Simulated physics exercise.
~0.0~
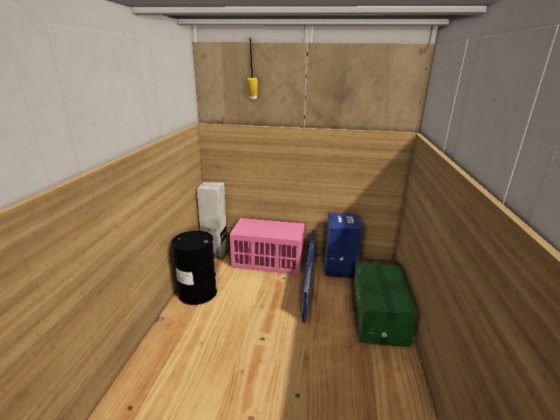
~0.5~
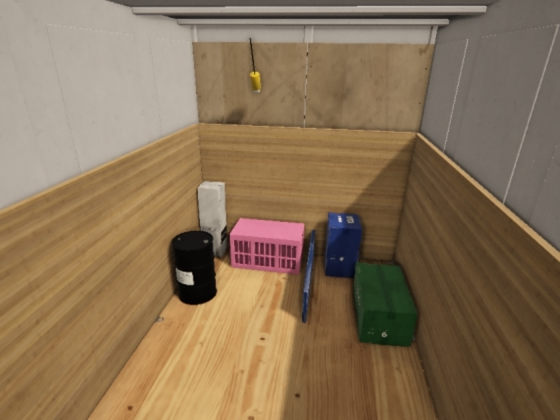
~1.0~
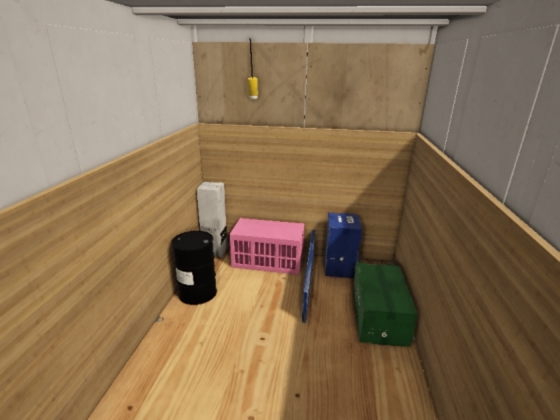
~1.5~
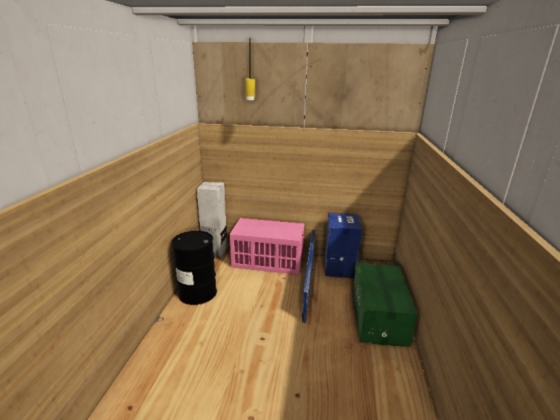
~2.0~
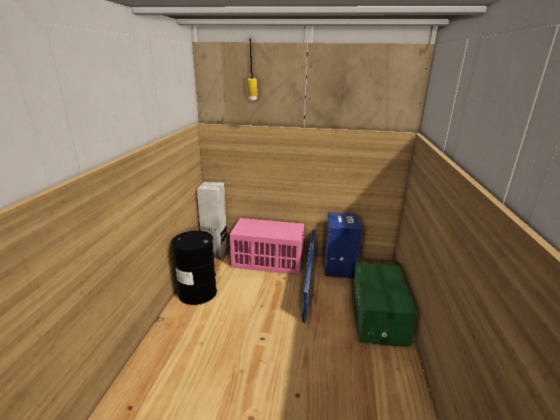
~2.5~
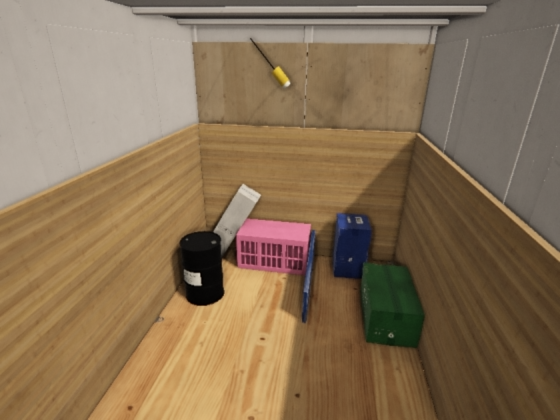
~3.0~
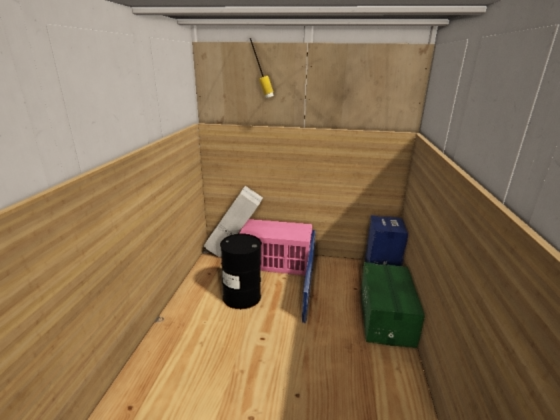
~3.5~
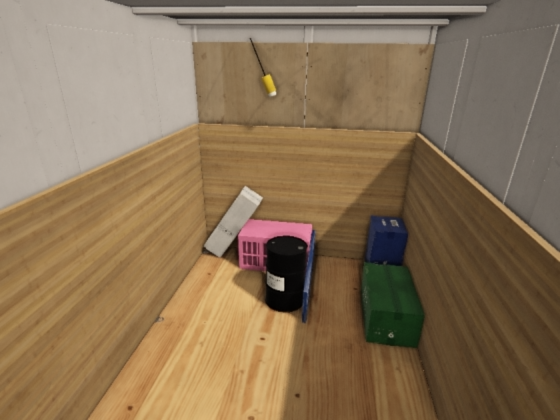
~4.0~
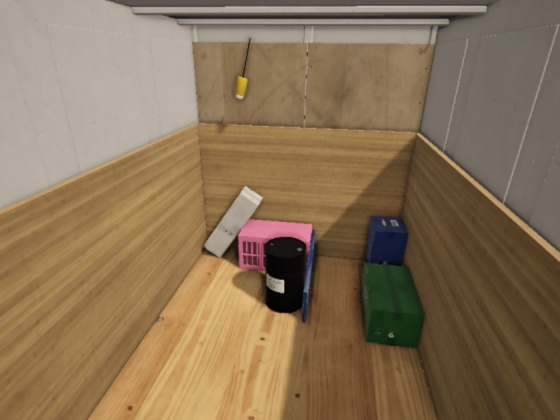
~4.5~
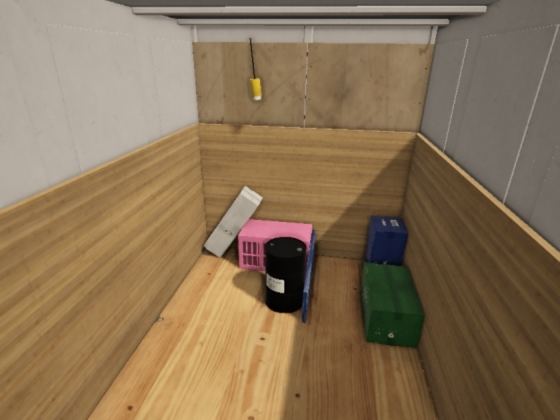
A black drum in a wood-lined van slid right in stages, ending before the pink chest, while the white box tipped over to lean right, the blue box slid to the right wall behind the slightly shifted green box, and a hanging lamp swung.
